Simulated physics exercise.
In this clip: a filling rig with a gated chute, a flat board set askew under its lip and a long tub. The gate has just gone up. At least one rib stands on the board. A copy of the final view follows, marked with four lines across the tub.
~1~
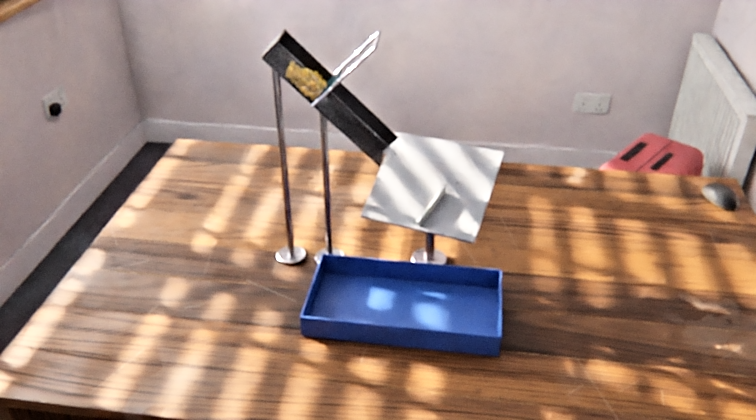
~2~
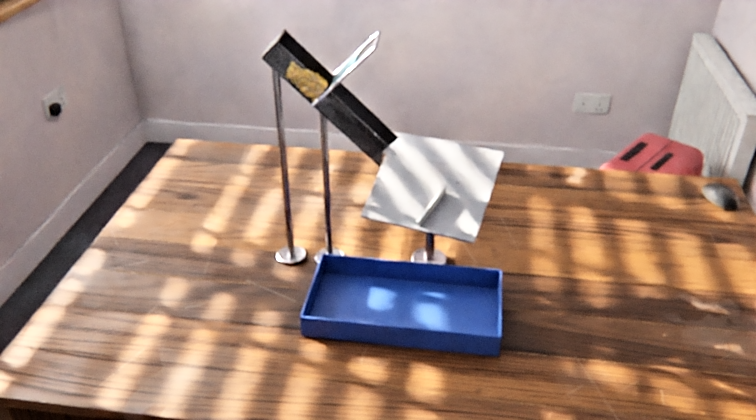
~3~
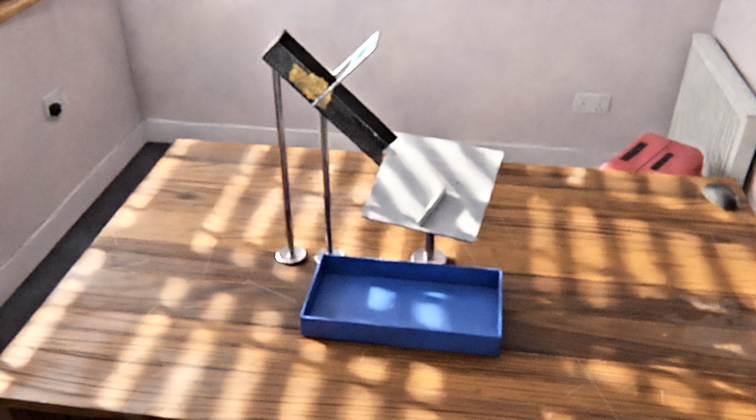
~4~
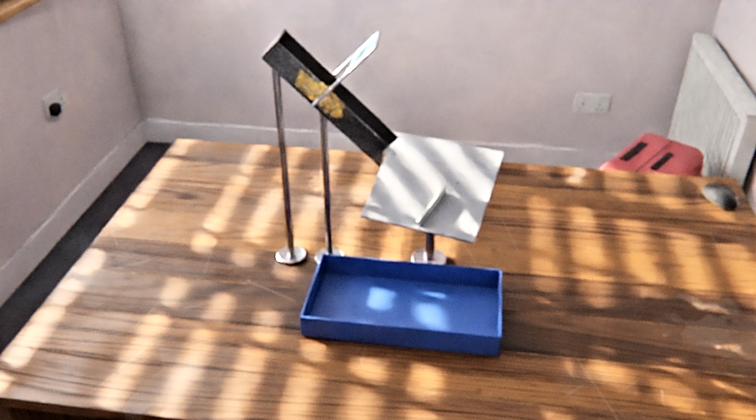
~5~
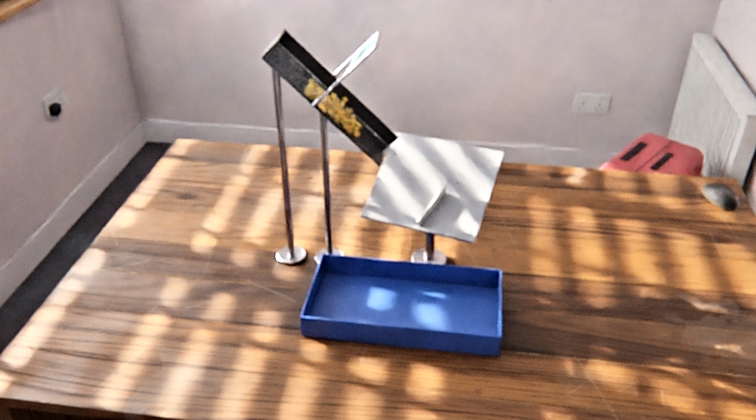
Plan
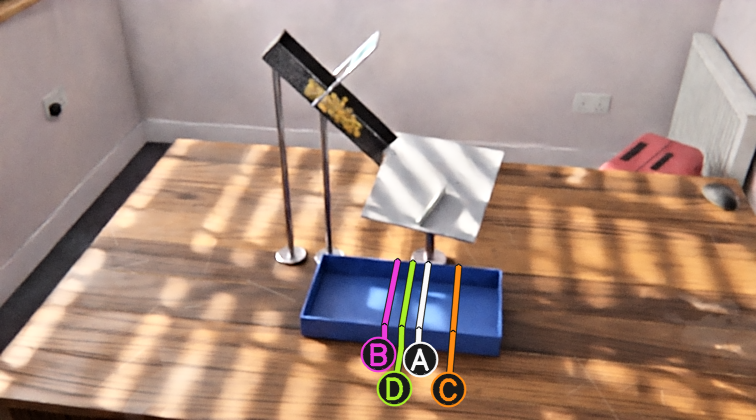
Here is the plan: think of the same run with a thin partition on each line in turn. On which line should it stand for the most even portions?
The answer is line B.
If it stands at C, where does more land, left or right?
More lands on the left.
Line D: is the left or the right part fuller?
The left side.
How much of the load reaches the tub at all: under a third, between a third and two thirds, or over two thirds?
About that: Over two thirds.
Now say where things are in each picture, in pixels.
The first frame shows load behind the gate at (310, 81), puffed corn balls; lip of the chute at (382, 159), sloping fairly steeply.
The second frame shows middle of the board at (433, 184), tilted gently; middle of its low edge at (416, 229); of its high edge at (449, 142).
The third frame shows front corners of the tub at (301, 316) and (501, 337), empty; front of the load at (328, 99).
The fourth frame shows middle of the load at (322, 94); its front at (340, 116), about a third of the way to the lip; rib from (444, 186) to (417, 222).
The fifth frame shows middle of the load at (337, 107); its front at (360, 127), about two thirds of the way to the lip.
On the marked copy, line A crosses the front rim at (419, 328); line B crosses the front rim at (384, 325); line C crosses the front rim at (453, 332); line D crosses the front rim at (401, 327).
With A, of what is caught, nearly all on the left of the divider, a small part on the right.
With B, of what is caught, about half on the left of the divider, about half on the right.
With C, of what is caught, nearly all on the left of the divider, a stray few on the right.
With D, of what is caught, nearly all on the left of the divider, a small part on the right.
